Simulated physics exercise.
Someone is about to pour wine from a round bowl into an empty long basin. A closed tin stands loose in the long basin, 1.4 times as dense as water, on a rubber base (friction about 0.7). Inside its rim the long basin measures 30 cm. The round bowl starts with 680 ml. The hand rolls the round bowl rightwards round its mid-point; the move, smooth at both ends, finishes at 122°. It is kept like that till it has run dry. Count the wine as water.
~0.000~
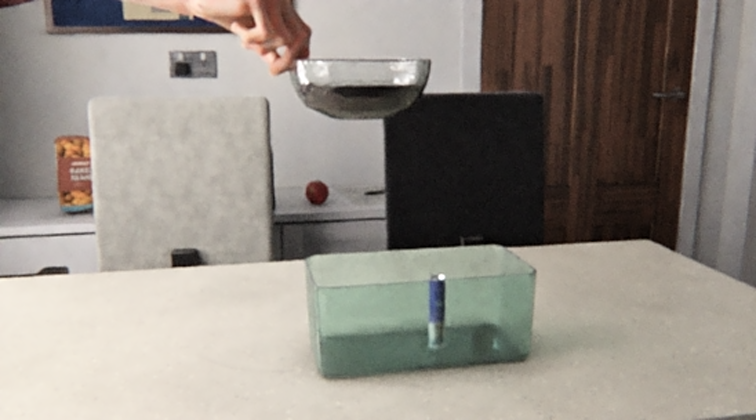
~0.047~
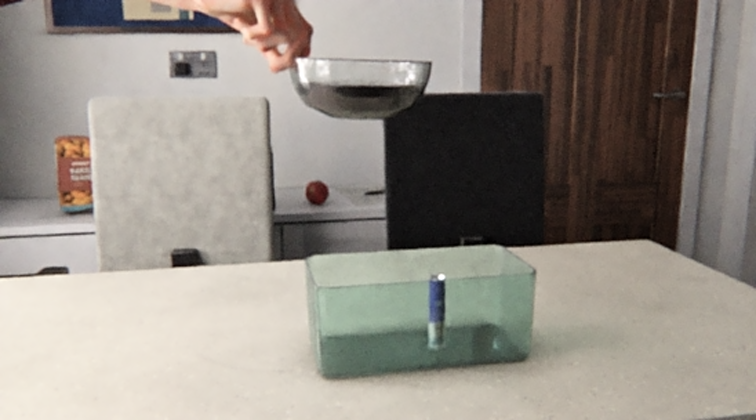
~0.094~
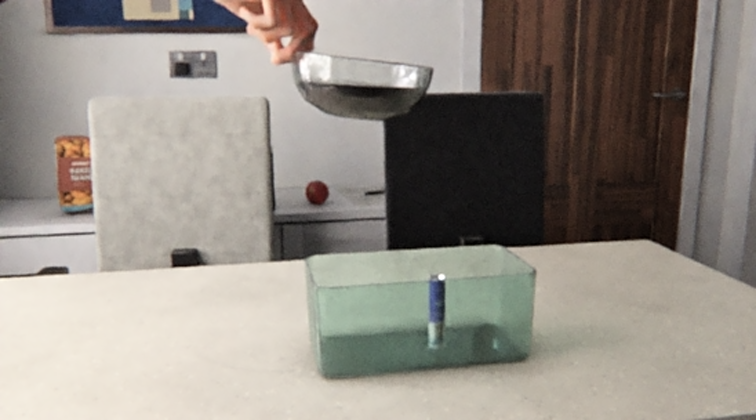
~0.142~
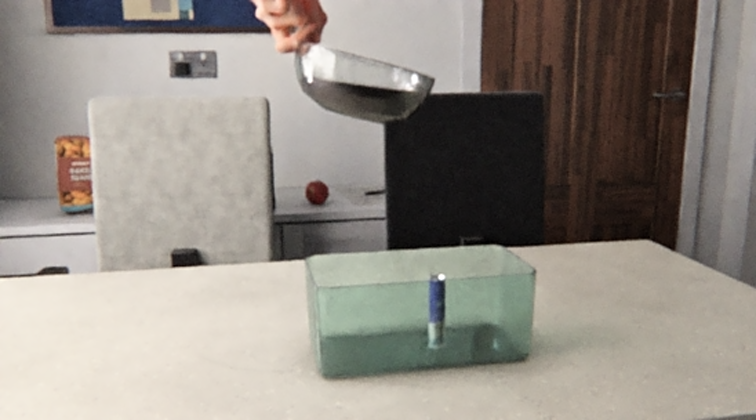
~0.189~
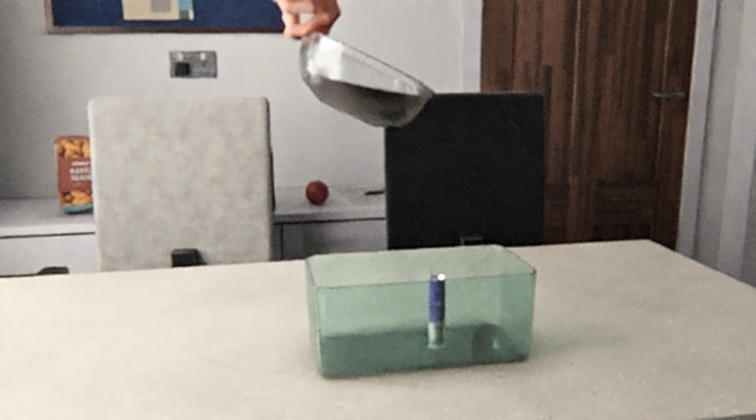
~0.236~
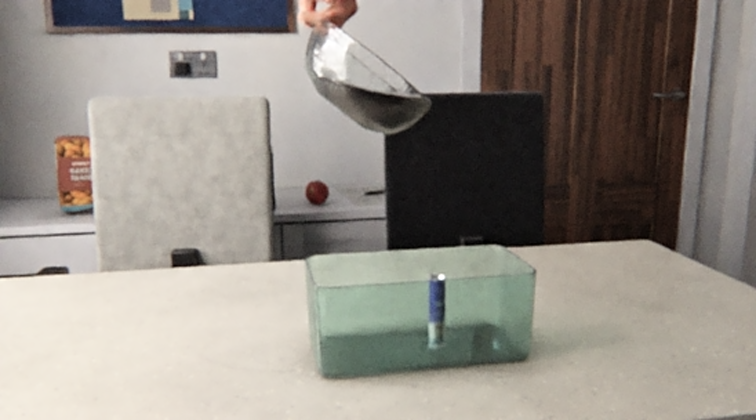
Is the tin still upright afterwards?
The tin falls.
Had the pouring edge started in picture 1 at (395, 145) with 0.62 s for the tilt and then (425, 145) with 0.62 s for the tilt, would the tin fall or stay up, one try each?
First it goes over; then it remains upright.
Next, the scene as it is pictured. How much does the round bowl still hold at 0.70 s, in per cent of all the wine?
About 0 per cent.
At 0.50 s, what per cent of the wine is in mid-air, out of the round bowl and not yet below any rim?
About 72 per cent.
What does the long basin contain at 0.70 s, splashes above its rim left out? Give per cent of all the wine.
About 76 per cent.
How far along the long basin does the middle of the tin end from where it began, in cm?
Some 7.5 cm.
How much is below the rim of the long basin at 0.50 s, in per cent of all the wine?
Some 28 per cent.
By 0.50 s the tilt is 111° and 1 per cent is still to pour; the tin stands where it began.
By 0.70 s the tilt is 122° and 0 per cent is still to pour; the tin leans 13°.
By 0.90 s the tilt is 122° and 0 per cent is still to pour; the tin lies on its side.
By 1.12 s the tilt is 122° and 0 per cent is still to pour; the tin lies on its side.
At rest the tin lies on its side.
